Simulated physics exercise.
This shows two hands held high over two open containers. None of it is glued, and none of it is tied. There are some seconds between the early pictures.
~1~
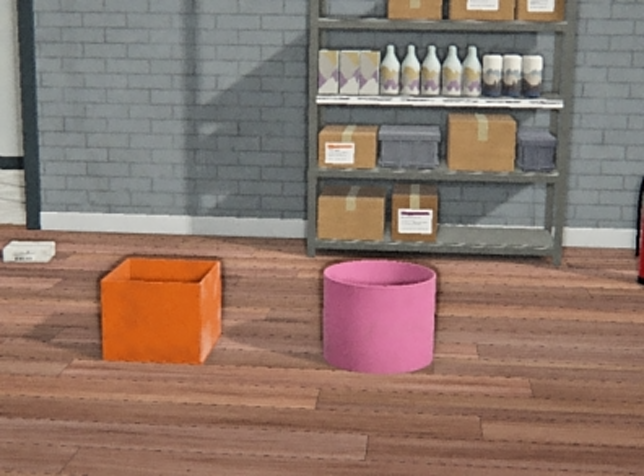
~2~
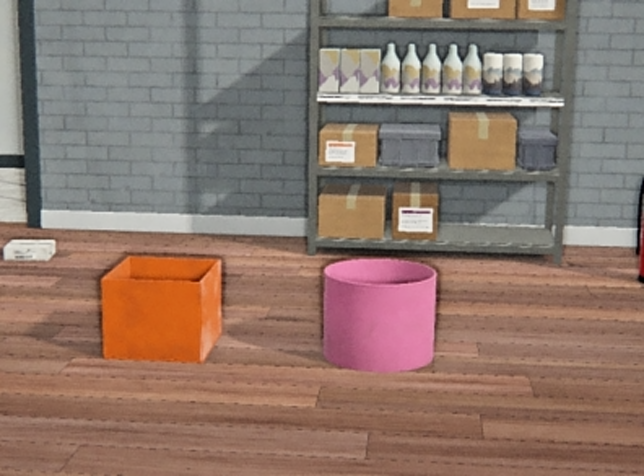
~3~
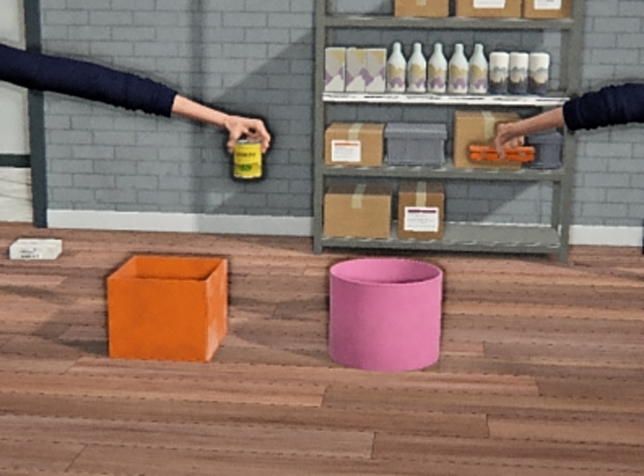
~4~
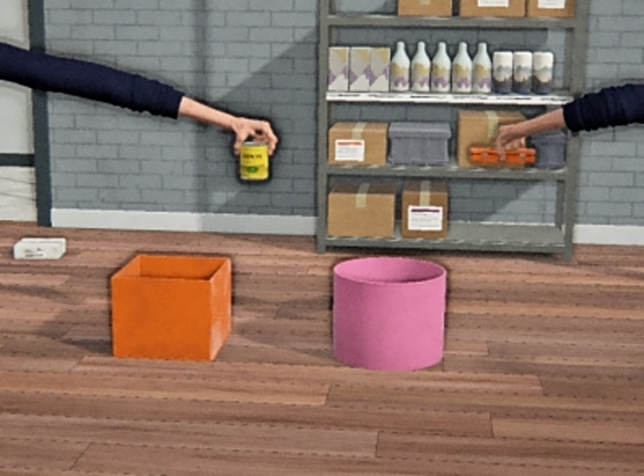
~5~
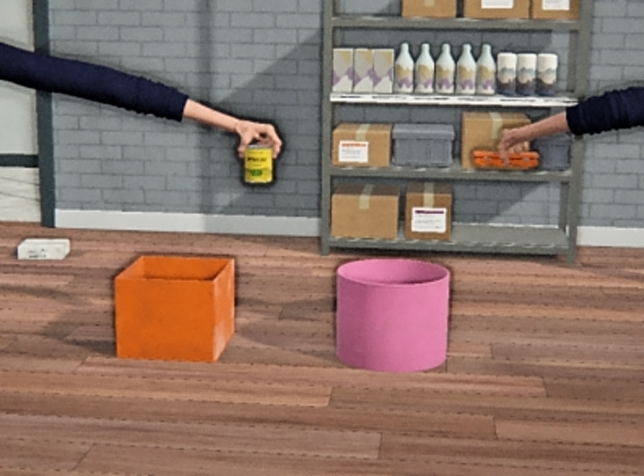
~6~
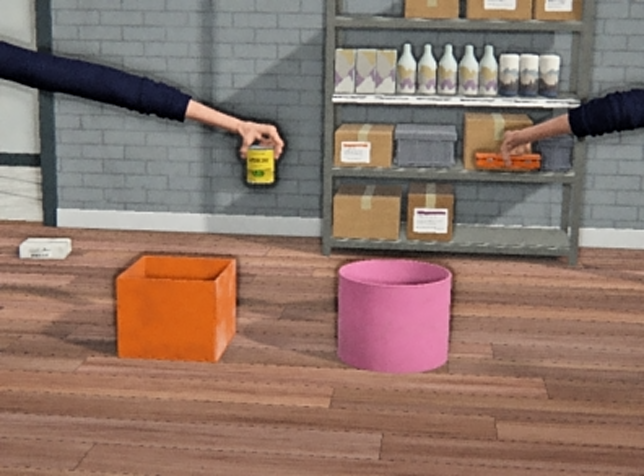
Two hands reach in from either side, holding a yellow tin and an orange case.
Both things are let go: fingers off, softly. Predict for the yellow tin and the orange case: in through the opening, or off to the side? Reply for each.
Yellow tin - off to the side; orange case - off to the side.
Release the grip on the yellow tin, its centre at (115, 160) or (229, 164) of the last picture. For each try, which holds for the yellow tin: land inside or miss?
One after another: It misses; is not caught.
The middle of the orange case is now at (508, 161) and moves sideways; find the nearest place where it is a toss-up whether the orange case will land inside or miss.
The turning point is around (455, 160).
Then, 0.18 s later than the last frame, yellow tin shifted about its own width near (260, 194); orange case shifted a little near (506, 191).
Then, 0.30 s later than the last frame, yellow tin dropping near (260, 264); orange case dropping near (503, 263).
Then, 0.38 s later than the last frame, yellow tin dropping near (260, 332); orange case dropping near (499, 333).
When it is over, the yellow tin ends up outside, near (260, 333); the orange case ends up outside, near (498, 356).
